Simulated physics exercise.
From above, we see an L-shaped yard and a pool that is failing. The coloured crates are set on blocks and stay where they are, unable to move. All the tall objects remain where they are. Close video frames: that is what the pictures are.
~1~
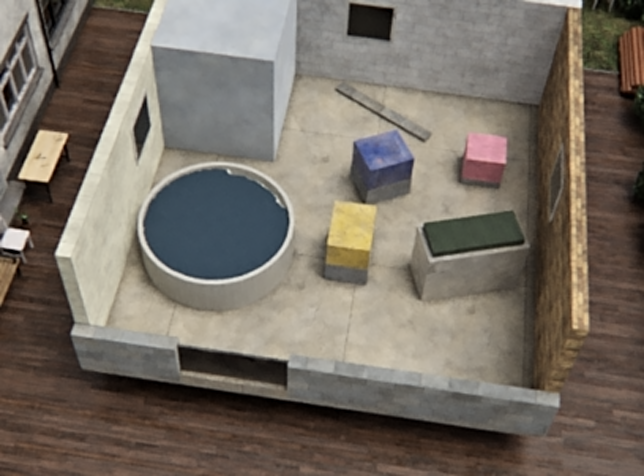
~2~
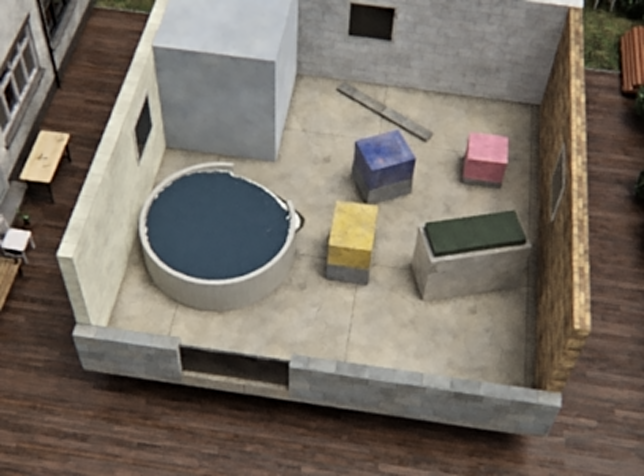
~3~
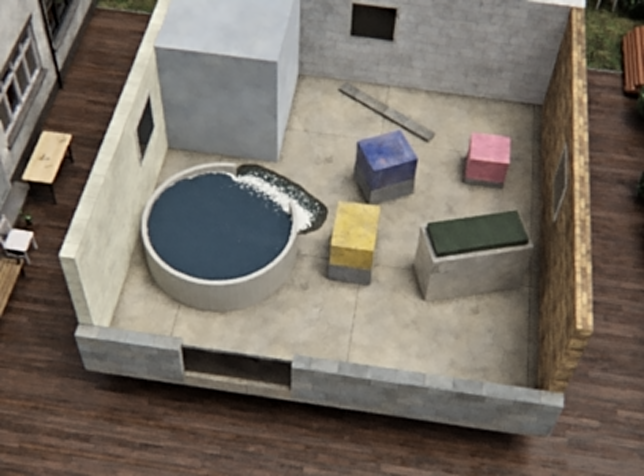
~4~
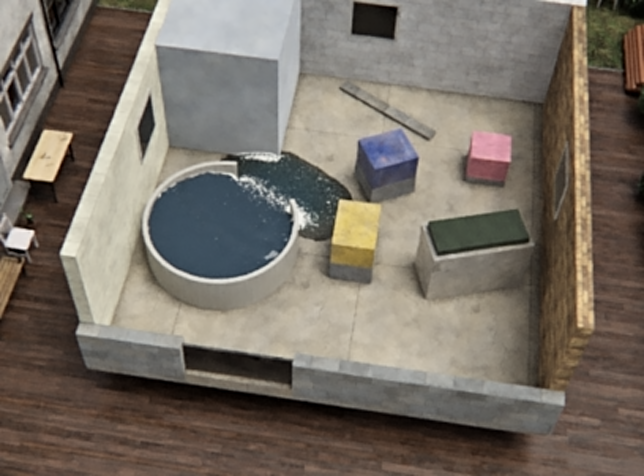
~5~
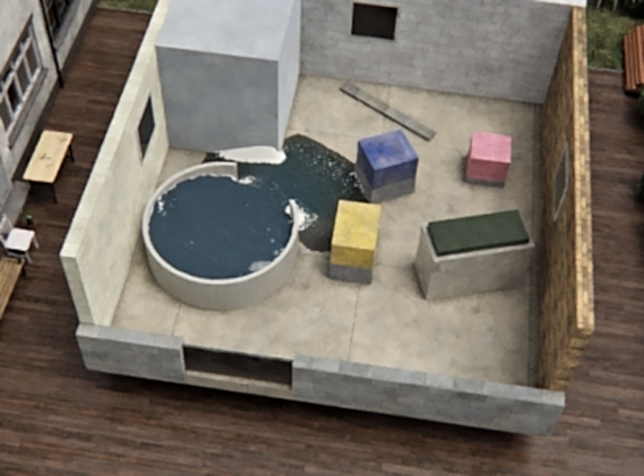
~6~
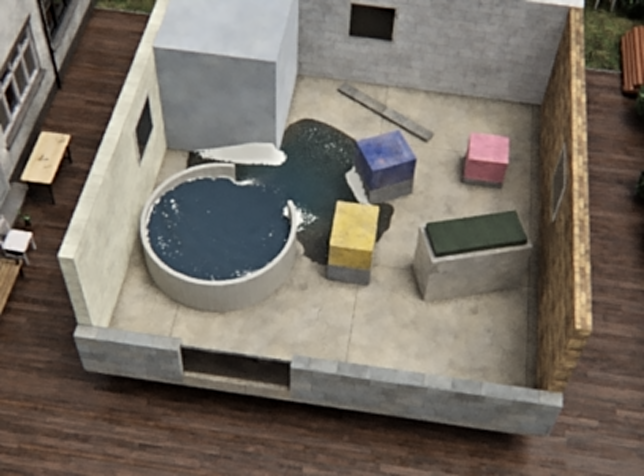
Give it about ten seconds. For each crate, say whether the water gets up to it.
Outcome: The yellow crate will be spared; the blue crate will be spared; the pink crate will be hit by the water.
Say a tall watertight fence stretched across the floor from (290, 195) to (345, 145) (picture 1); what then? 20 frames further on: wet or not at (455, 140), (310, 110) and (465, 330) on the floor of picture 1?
The first point comes out inundated, the next inundated, the last unwetted.
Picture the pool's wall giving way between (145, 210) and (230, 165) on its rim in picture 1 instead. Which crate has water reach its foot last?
My pick is the one in pink.
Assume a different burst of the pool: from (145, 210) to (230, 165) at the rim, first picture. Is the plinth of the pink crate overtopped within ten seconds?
I'd say the pink crate is untouched.
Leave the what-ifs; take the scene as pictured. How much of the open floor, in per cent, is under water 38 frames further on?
Close to 85 %.
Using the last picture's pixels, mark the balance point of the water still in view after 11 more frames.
Centre of mass: Roughly (275, 203).
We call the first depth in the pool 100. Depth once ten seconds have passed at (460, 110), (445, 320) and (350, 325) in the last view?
About 12 per cent, then 6 per cent, then 8 per cent.
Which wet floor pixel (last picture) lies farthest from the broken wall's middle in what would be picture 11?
Farthest reach: About (417, 97).
A moment on, water covers 30 % of the floor; the yellow crate water round its plinth, the blue crate water round its plinth, the pink crate not reached.
Next, water covers 45 % of the floor; the yellow crate water round its plinth, the blue crate water round its plinth, the pink crate water round its plinth.
Then, water covers 60 % of the floor; the yellow crate water round its plinth, the blue crate water round its plinth, the pink crate water round its plinth.
Later, water covers 85 % of the floor; the yellow crate water round its plinth, the blue crate water round its plinth, the pink crate water round its plinth.
In the end, water covers 95 % of the floor; the yellow crate stayed above the water, the blue crate stayed above the water, the pink crate was topped.
